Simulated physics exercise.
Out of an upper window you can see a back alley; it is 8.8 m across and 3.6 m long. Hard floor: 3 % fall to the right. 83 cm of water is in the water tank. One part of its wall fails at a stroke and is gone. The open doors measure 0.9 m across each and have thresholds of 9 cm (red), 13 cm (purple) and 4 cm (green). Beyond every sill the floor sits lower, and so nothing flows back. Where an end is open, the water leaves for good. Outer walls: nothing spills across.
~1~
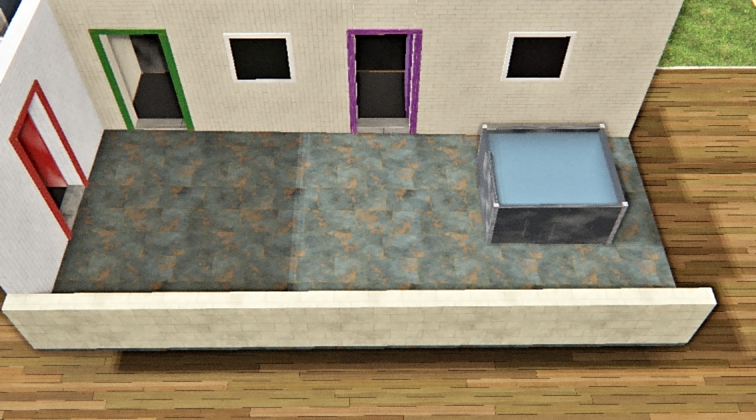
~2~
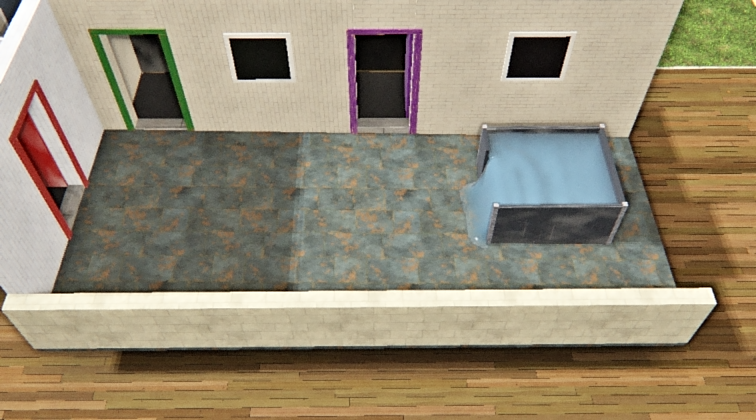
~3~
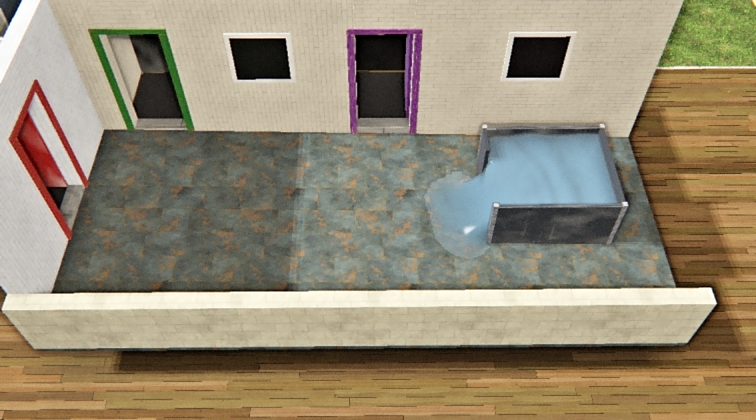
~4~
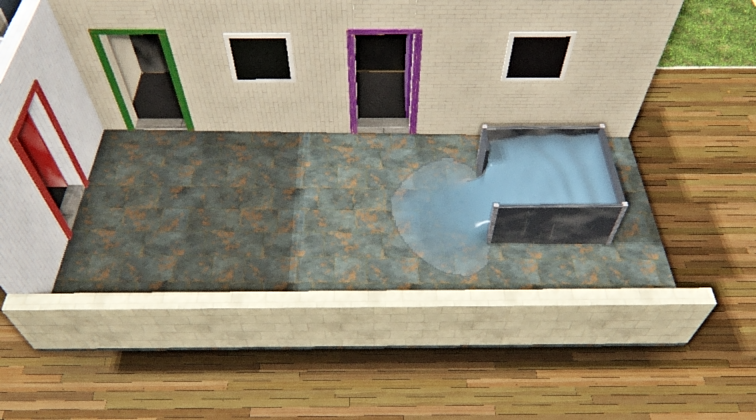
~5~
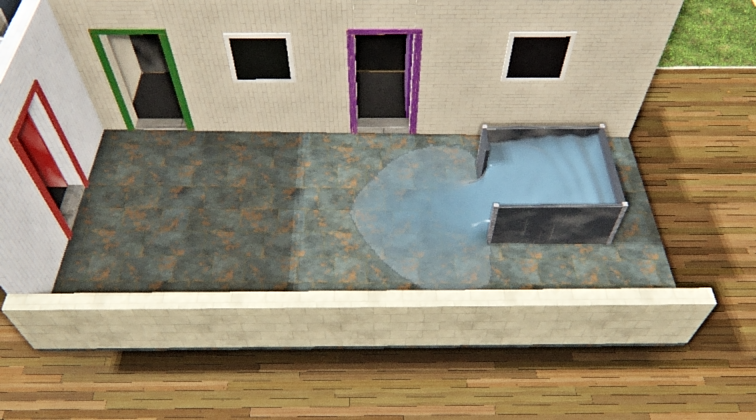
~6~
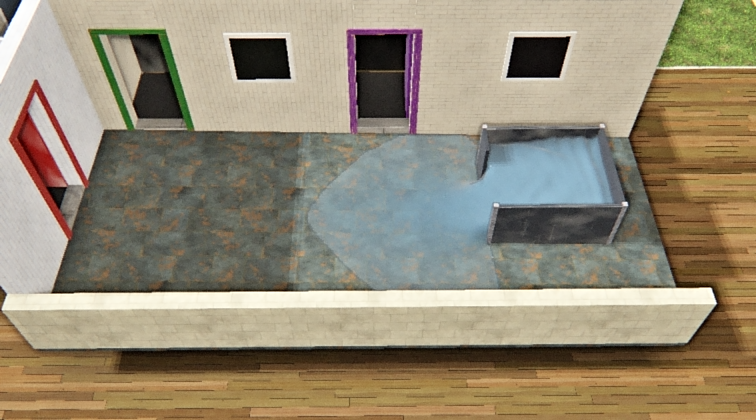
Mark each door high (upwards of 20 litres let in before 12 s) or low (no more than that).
Marks: Red door high, purple door low, green door high.
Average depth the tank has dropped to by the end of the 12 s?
Some 20 cm on average.
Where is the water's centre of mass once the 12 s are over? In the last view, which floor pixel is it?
It lies at roughly (469, 211) in pixels.
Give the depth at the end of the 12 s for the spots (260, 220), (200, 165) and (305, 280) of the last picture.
About 2, 2 and 3 cm respectively.
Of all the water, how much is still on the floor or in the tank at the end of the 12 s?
Roughly 70 percent.
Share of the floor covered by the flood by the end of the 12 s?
Wet share: Near 75 percent.
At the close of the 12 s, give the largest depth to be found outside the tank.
It tops out at some 15 cm.
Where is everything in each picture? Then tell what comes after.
Still water, 83 cm deep, in the water tank at (550, 168), in the first picture.
Water pours out at (488, 203) and has run 0.7 m, to (485, 246); deepest outside 45 cm, 83 cm at the water tank's back, in the second picture.
The front is at (434, 188), 0.9 m from the gap at (488, 204); 1.1 m2 of floor is under water; 83 cm left at the back of the water tank, in the third picture.
The front is at (398, 196), 1.4 m from the gap at (488, 205); 2.3 m2 of floor is under water; 81 cm left at the back of the water tank, in the fourth picture.
Water pours out at (488, 205) and has run 2.1 m, to (356, 217); deepest outside 46 cm, 72 cm at the water tank's back, in the fifth picture.
Water pours out at (488, 205) and has run 2.7 m, to (314, 222); deepest outside 45 cm, 72 cm at the water tank's back, in the sixth picture.
A moment later water covers 50 % of the floor and is deepest (39 cm) near (482, 218); red door not reached, purple door 9 cm at the sill, 0 L in, green door not reached.
Soon after water covers 70 % of the floor and is deepest (26 cm) near (482, 218); red door 8 cm at the sill, 0 L in, purple door 9 cm at the sill, 0 L in, green door 4 cm at the sill, 0 L in.
Next water covers 80 % of the floor and is deepest (24 cm) near (93, 283); red door 19 cm at the sill, 10 L in, purple door 8 cm at the sill, 0 L in, green door 6 cm at the sill, 4 L in.
Later on water covers 85 % of the floor and is deepest (14 cm) near (378, 150); red door 4 cm at the sill, 67 L in, purple door 10 cm at the sill, 0 L in, green door 9 cm at the sill, 89 L in.
At the end water covers 75 % of the floor and is deepest (15 cm) near (479, 200); red door 0 cm at the sill, 67 L in, purple door 5 cm at the sill, 0 L in, green door 1 cm at the sill, 102 L in.
